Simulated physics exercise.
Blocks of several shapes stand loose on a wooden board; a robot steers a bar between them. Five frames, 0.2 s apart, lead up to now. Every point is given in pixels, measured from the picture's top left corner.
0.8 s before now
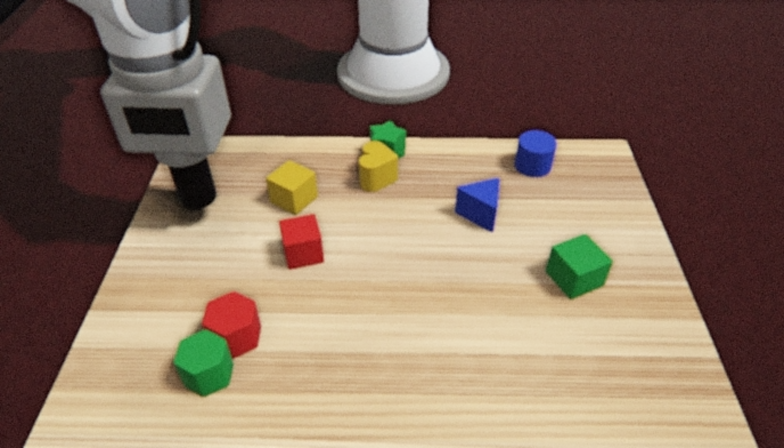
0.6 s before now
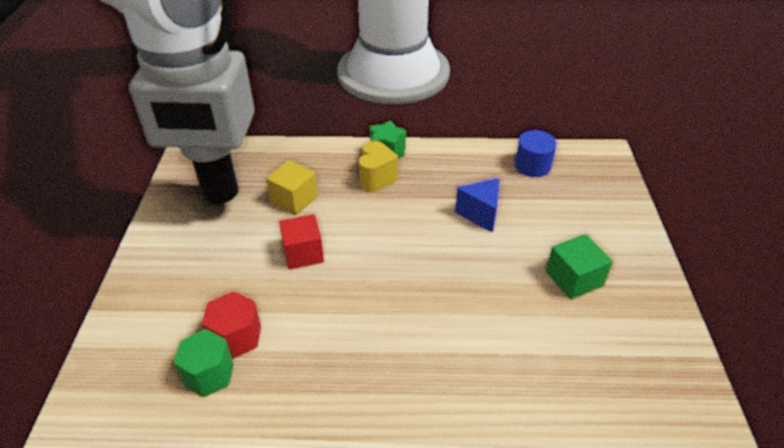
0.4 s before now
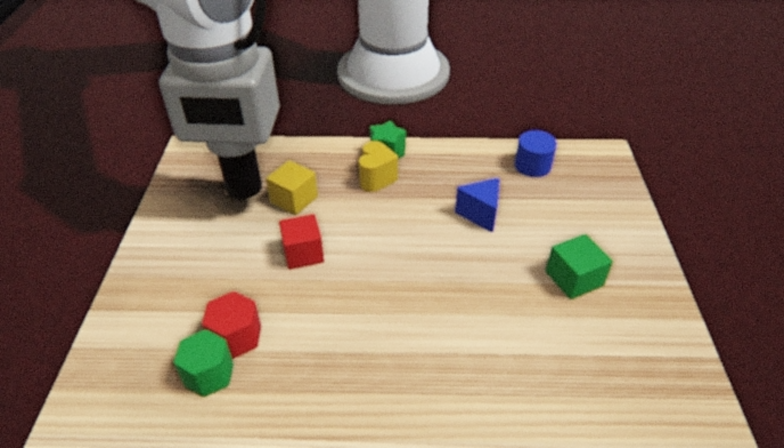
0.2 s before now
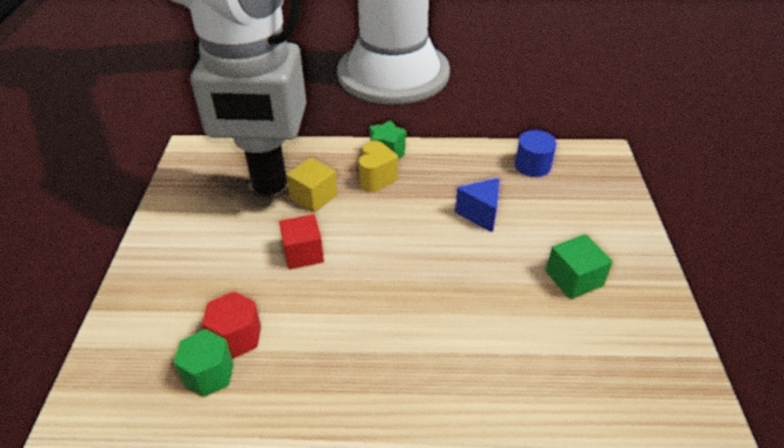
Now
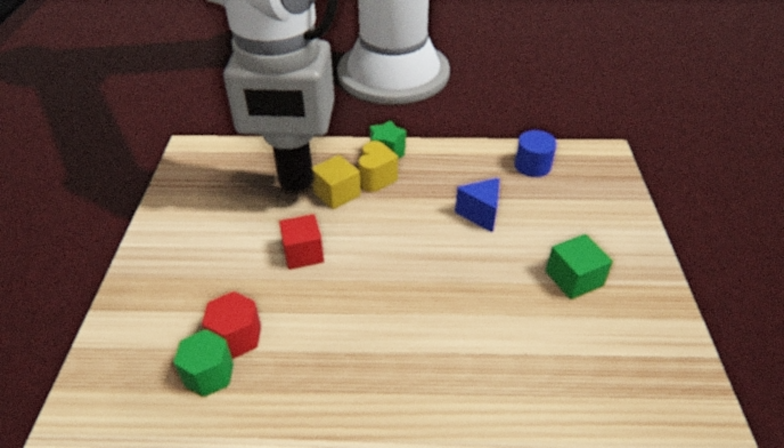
On a wooden board scattered with colored blocks, a robot arm moved its dark bar to the right, met the yellow square block, and pushed it a short way over beside the yellow heart.
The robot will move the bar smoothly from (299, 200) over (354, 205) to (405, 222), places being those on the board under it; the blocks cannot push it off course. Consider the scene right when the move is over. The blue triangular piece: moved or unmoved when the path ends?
Answer: Unmoved.
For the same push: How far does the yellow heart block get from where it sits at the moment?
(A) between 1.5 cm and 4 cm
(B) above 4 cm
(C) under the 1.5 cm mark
A - between 1.5 cm and 4 cm.
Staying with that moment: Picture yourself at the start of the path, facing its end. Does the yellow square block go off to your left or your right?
Sideways, to the left.
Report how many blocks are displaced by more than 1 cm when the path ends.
There will be two blocks displaced.
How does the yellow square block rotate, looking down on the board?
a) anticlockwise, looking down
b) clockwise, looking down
a: Anticlockwise, looking down.
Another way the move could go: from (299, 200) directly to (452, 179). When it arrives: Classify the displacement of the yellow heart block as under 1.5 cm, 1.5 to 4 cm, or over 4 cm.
More than 4 cm.
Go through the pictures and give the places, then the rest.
The first picture shows bar tip (199, 199); block tops, yellow square block (291, 175); yellow heart block (376, 154); blue triangular piece (484, 190).
The second picture shows bar (221, 194); blocks unchanged.
The third picture shows bar (245, 189); blocks unchanged.
The fourth picture shows bar (270, 185); yellow square block (311, 172).
The fifth picture shows bar (296, 181); yellow square block (335, 169); yellow heart block (376, 154); blue triangular piece (484, 190).
What follows on the original path. One third of the way, bar (336, 183); yellow square block (369, 168), turned 15° clockwise; yellow heart block (392, 151), turned 40° anticlockwise.
Two thirds of the way, bar (371, 191); yellow square block (402, 171); yellow heart block (405, 149), turned 85° anticlockwise.
At the end, bar (405, 203); yellow square block (410, 171), turned 25° anticlockwise; yellow heart block (406, 149), turned 90° anticlockwise; blue triangular piece in place.
